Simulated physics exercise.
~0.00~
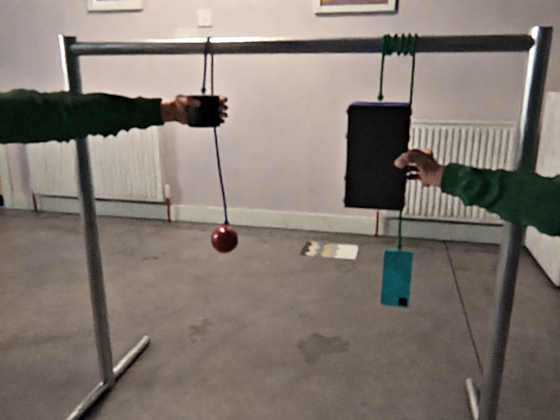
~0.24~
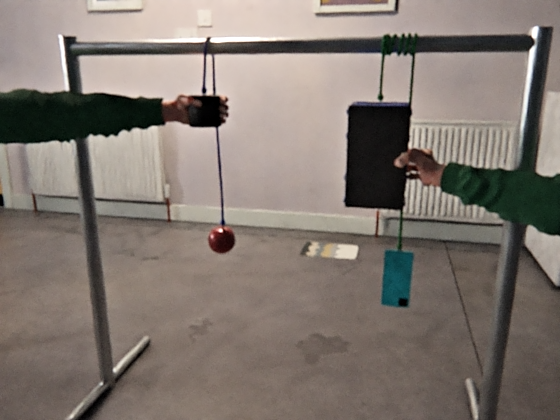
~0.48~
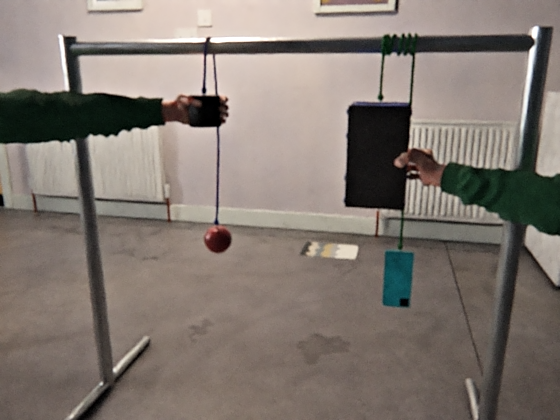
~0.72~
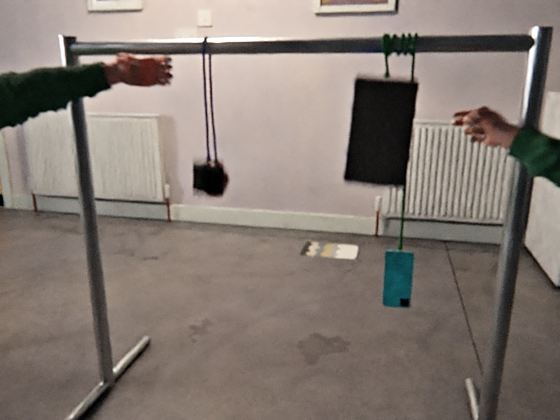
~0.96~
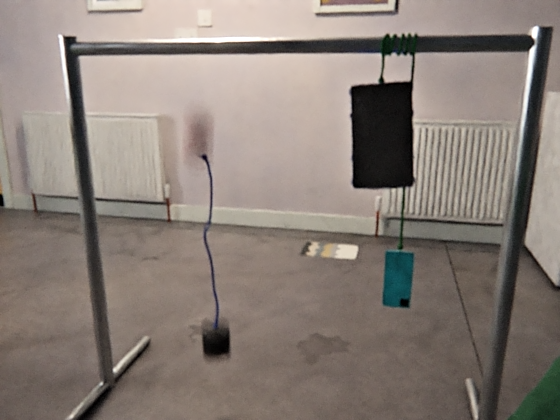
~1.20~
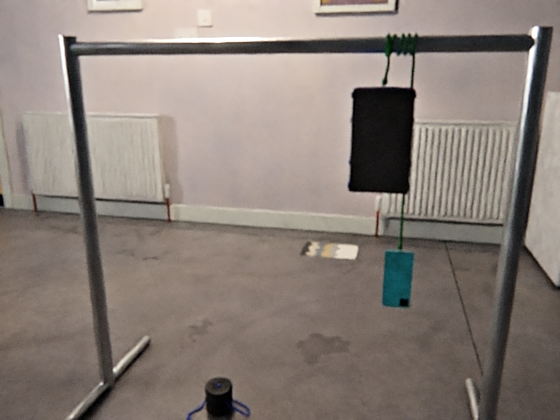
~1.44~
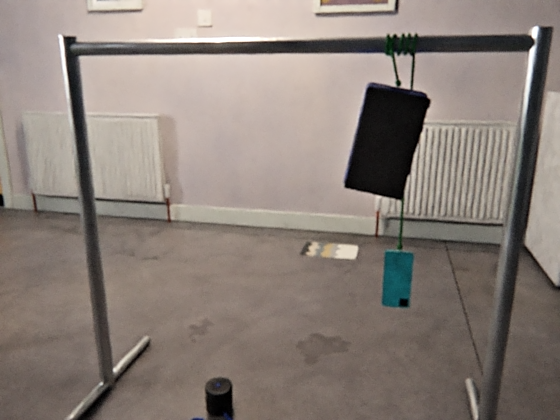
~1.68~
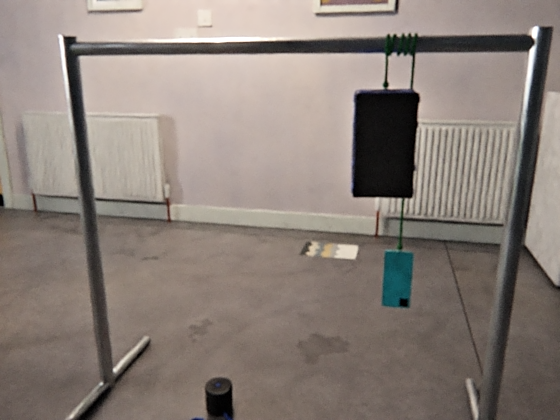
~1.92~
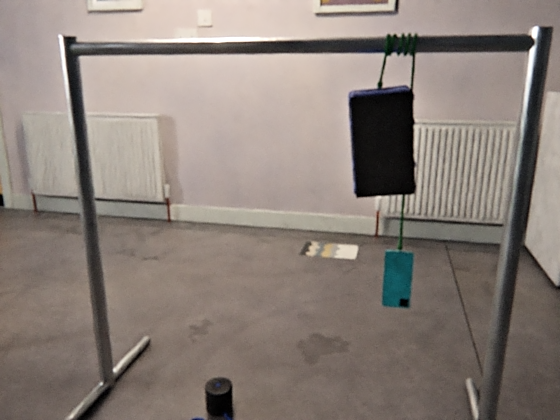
A small black object on the left dropped to the floor when two hands let go, whipping its cord and a red ball up and off the metal rail, while the dark case on the right swayed slightly and stayed hanging above a teal phone.
